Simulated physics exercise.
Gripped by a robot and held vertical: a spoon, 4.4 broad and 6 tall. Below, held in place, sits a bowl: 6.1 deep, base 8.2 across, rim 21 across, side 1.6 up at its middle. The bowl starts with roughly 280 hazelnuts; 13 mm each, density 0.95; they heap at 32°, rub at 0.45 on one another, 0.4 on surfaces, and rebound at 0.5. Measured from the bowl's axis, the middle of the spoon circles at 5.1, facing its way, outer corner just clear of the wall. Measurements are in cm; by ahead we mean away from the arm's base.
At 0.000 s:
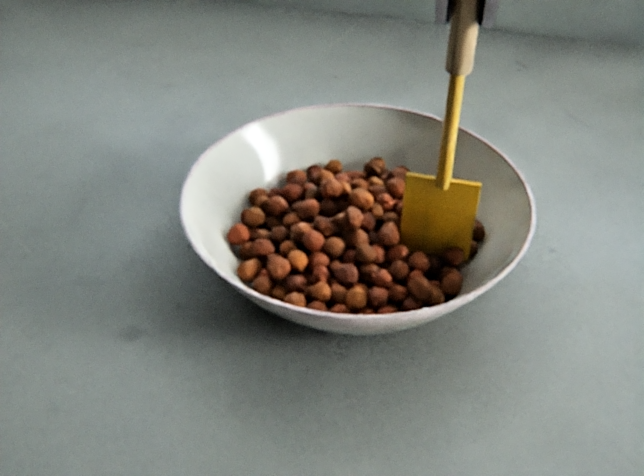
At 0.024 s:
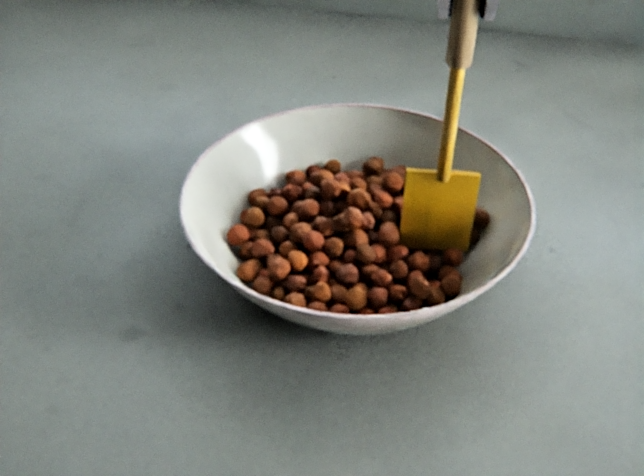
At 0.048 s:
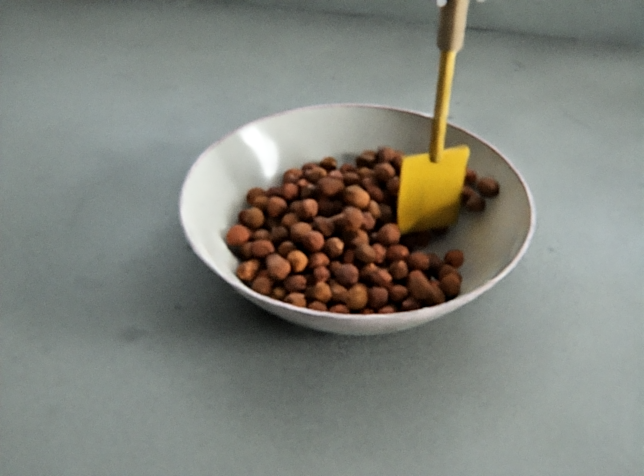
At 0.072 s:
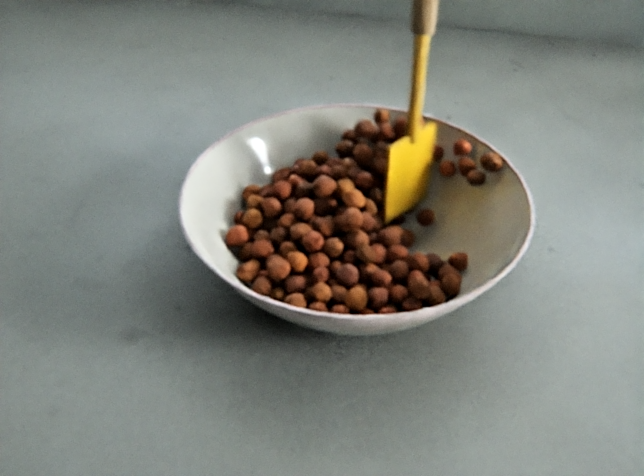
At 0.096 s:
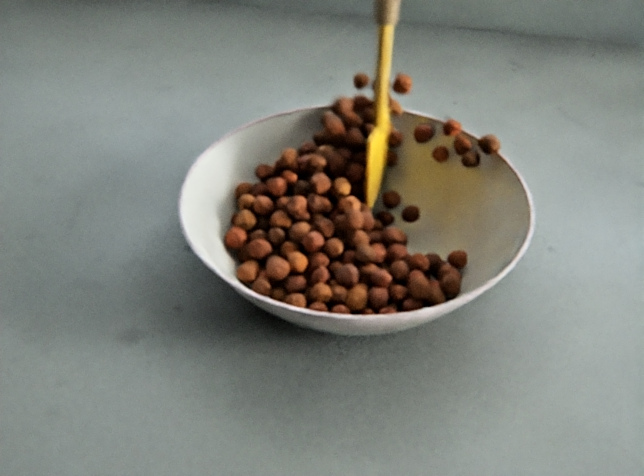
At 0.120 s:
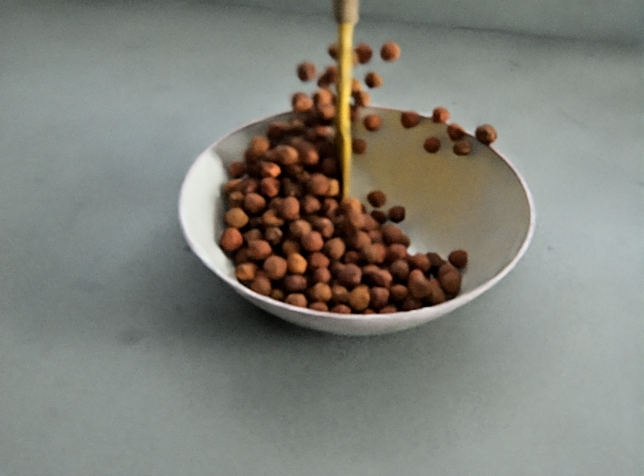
A robot arm held a yellow spatula upright in a white bowl of brown nuts, then swept it toward the back and left, heaping the nuts up and tossing a few above the rim.
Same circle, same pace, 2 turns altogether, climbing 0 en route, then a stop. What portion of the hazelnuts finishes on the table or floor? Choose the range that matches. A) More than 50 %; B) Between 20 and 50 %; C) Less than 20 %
(A) More than 50 %.
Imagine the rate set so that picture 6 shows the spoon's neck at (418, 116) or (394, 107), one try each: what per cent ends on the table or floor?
About 25 per cent, then about 40 per cent.
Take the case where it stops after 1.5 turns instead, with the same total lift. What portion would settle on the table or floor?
I'd expect around 55 per cent.
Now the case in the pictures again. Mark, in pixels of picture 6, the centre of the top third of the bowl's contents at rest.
Roughly pixel (397, 218).
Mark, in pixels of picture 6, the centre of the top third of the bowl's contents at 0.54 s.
Around (283, 248).
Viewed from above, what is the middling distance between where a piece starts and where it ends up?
I'd put it at roughly 34 centimetres.
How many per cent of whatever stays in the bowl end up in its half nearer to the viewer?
Some 40 per cent.
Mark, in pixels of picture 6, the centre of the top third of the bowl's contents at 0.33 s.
Centre of upper third: Approx. (474, 227) px.
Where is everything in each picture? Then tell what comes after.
The first frame shows spoon neck at (446, 157), 0° round; upper third of the load around (356, 218), from x 240 to 475, top at y 165; 281 in the bowl.
The second frame shows spoon neck at (446, 150), 8° round; upper third of the load around (357, 214), from x 235 to 480, top at y 165.
The third frame shows spoon neck at (438, 132), 31° round; upper third of the load around (356, 199), from x 235 to 490, top at y 155.
The fourth frame shows spoon neck at (414, 114), 58° round; upper third of the load around (353, 183), from x 235 to 490, top at y 120.
The fifth frame shows spoon neck at (380, 104), 85° round; upper third of the load around (340, 166), from x 235 to 490, top at y 80.
The sixth frame shows spoon neck at (342, 102), 112° round; upper third of the load around (310, 154), from x 230 to 485, top at y 50; 275 in the bowl, 6 in flight or on the tool.
By 0.33 s, 346° round, highest piece 17 above the table; 171 in the bowl, 34 on the table or floor, 76 in flight or on the tool.
By 0.54 s, 220° round, highest piece 10 above the table; 137 on the table or floor, 125 in the bowl, 19 in flight or on the tool.
By 0.85 s, 0° round, highest piece 5 above the table; 173 on the table or floor, 107 in the bowl, 1 in flight or on the tool.
By 1.55 s, 0° round, highest piece 4 above the table; 174 on the table or floor, 107 in the bowl.
Final count, 174 on the table or floor, 107 in the bowl. That is 62 % on the table or floor.
